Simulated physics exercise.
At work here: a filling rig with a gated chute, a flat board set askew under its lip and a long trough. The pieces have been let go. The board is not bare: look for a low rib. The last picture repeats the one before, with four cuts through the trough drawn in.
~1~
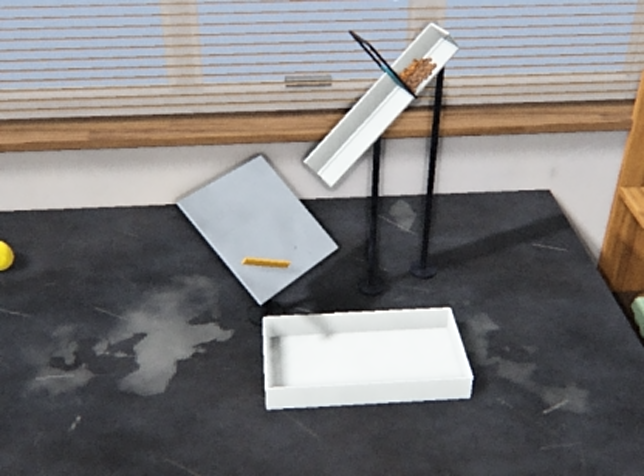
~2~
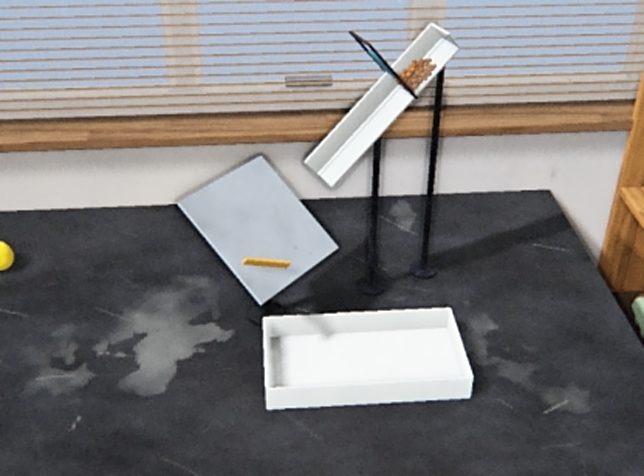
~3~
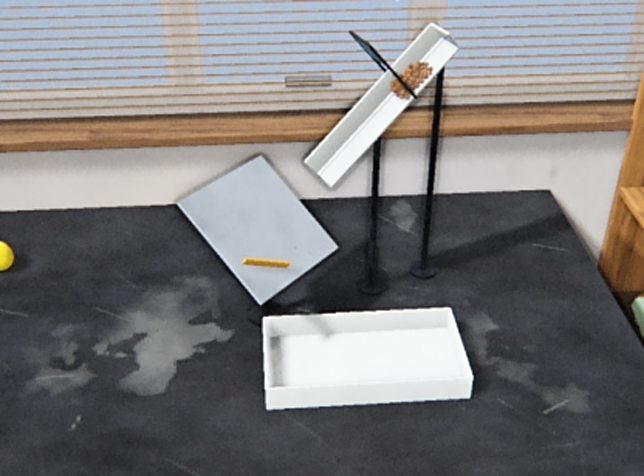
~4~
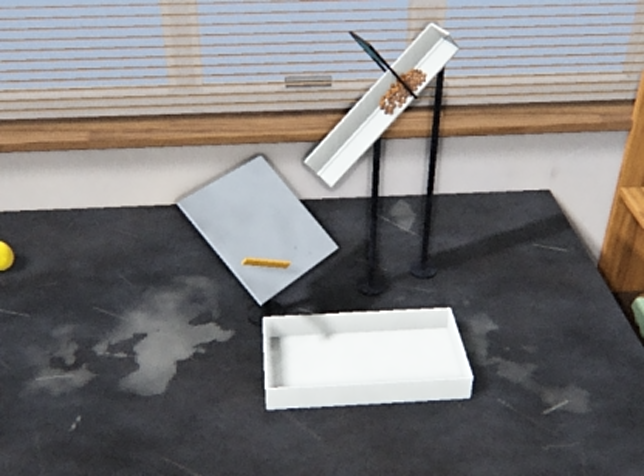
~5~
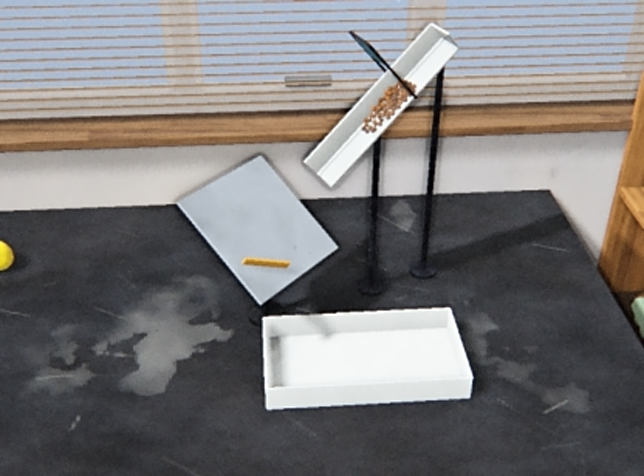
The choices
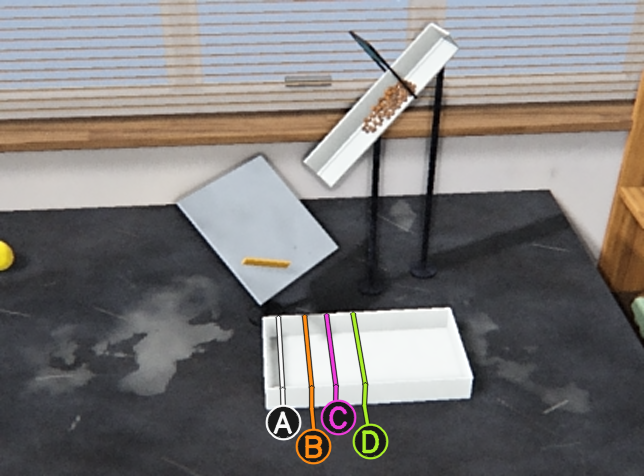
On a dark worktop by a window blind, small brown pieces sliding partway down a raised white chute above an empty trough.
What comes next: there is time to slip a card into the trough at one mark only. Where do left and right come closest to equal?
C beats the others.
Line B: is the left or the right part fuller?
The right side.
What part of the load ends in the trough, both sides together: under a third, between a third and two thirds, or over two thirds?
It is over two thirds.
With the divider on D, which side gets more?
More lands on the left.
On the marked copy, line A crosses the front rim at (282, 388); line B crosses the front rim at (311, 386); line C crosses the front rim at (335, 385); line D crosses the front rim at (365, 383).
With A, of what is caught, none at all on the left of the divider, the whole lot on the right.
With B, of what is caught, a small share on the left of the divider, all but a few on the right.
With C, of what is caught, close to a third on the left of the divider, close to two thirds on the right.
With D, of what is caught, the bulk on the left of the divider, close to a quarter on the right.
